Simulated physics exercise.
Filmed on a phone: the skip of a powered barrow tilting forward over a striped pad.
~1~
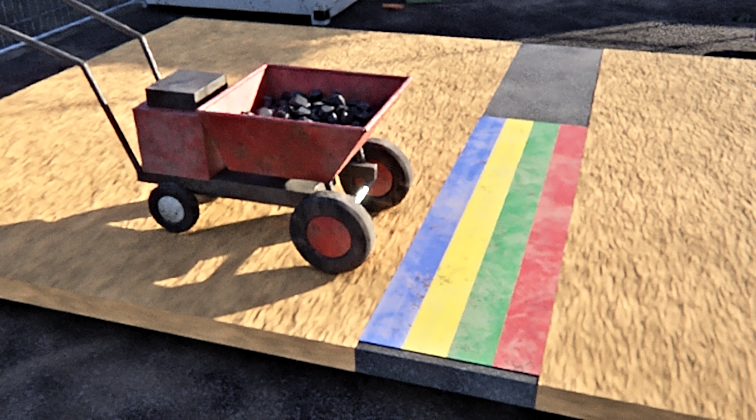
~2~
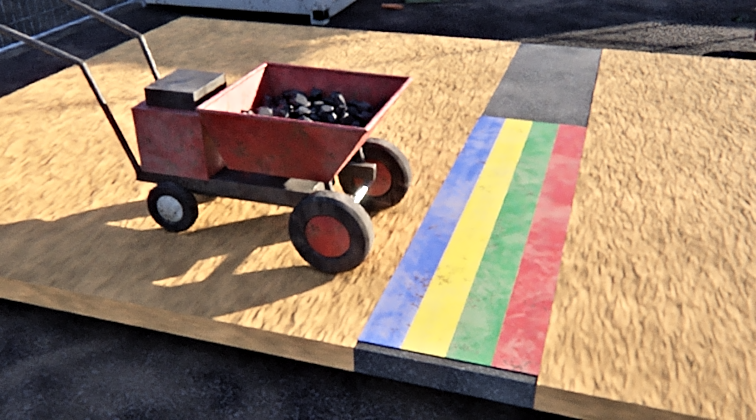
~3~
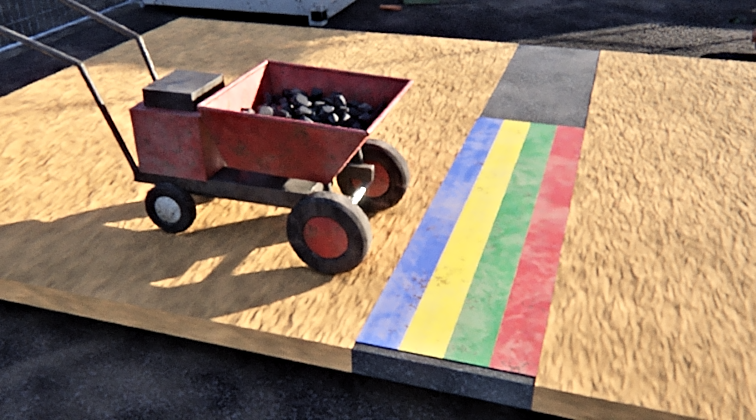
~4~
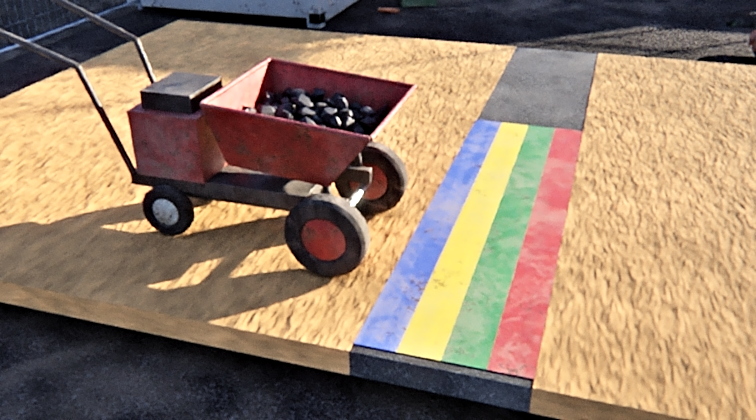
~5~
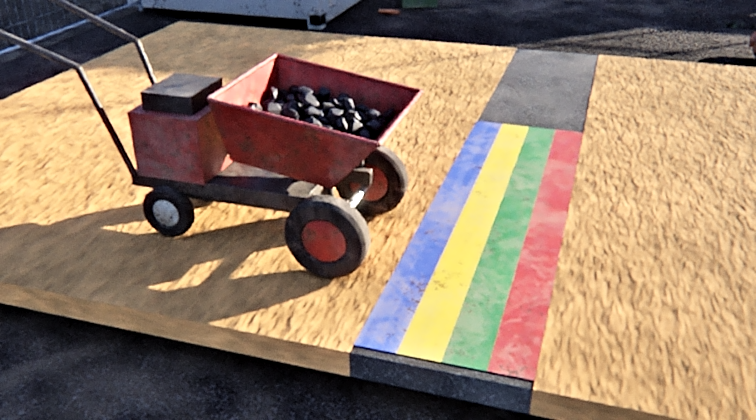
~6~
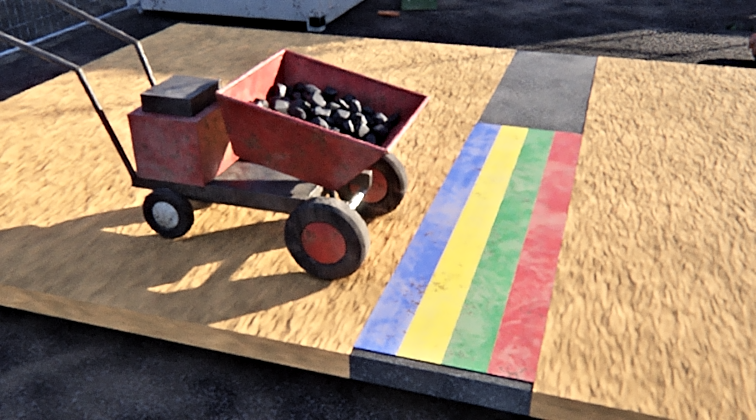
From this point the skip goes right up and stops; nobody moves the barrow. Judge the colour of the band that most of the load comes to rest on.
Most of it rests on the green band.
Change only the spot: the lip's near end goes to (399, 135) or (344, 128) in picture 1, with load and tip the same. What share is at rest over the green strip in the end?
Result: Try 1 = 20 %, try 2 = 20 %.
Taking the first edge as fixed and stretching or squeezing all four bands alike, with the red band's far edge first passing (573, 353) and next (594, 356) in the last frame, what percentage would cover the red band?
20 and 10 percent, roughly.
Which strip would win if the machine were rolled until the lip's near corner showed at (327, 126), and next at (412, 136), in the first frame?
First: The strip in yellow; second: The strip in red.
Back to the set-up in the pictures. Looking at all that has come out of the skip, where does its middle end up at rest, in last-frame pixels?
Somewhere close to (502, 262) in the last picture.
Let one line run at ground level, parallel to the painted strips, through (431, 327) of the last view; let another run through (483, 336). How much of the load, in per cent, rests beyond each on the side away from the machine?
The first comes to 80 per cent, the second to 40 per cent.
Shortly afterwards, skip tipped steeply; the whole lot in the skip.
Next, skip tipped steeply; all but a few in the skip; only a few over the yellow strip; only a few over the green strip.
Some moments later, skip tipped right over; near a third in the skip; a little over the yellow strip; near a third over the green strip; near a quarter over the red strip; a little off the paint.
In the end, skip tipped right over; near a quarter in the skip; only a few over the blue strip; near a quarter over the yellow strip; near a third over the green strip; near a quarter over the red strip; a little off the paint.
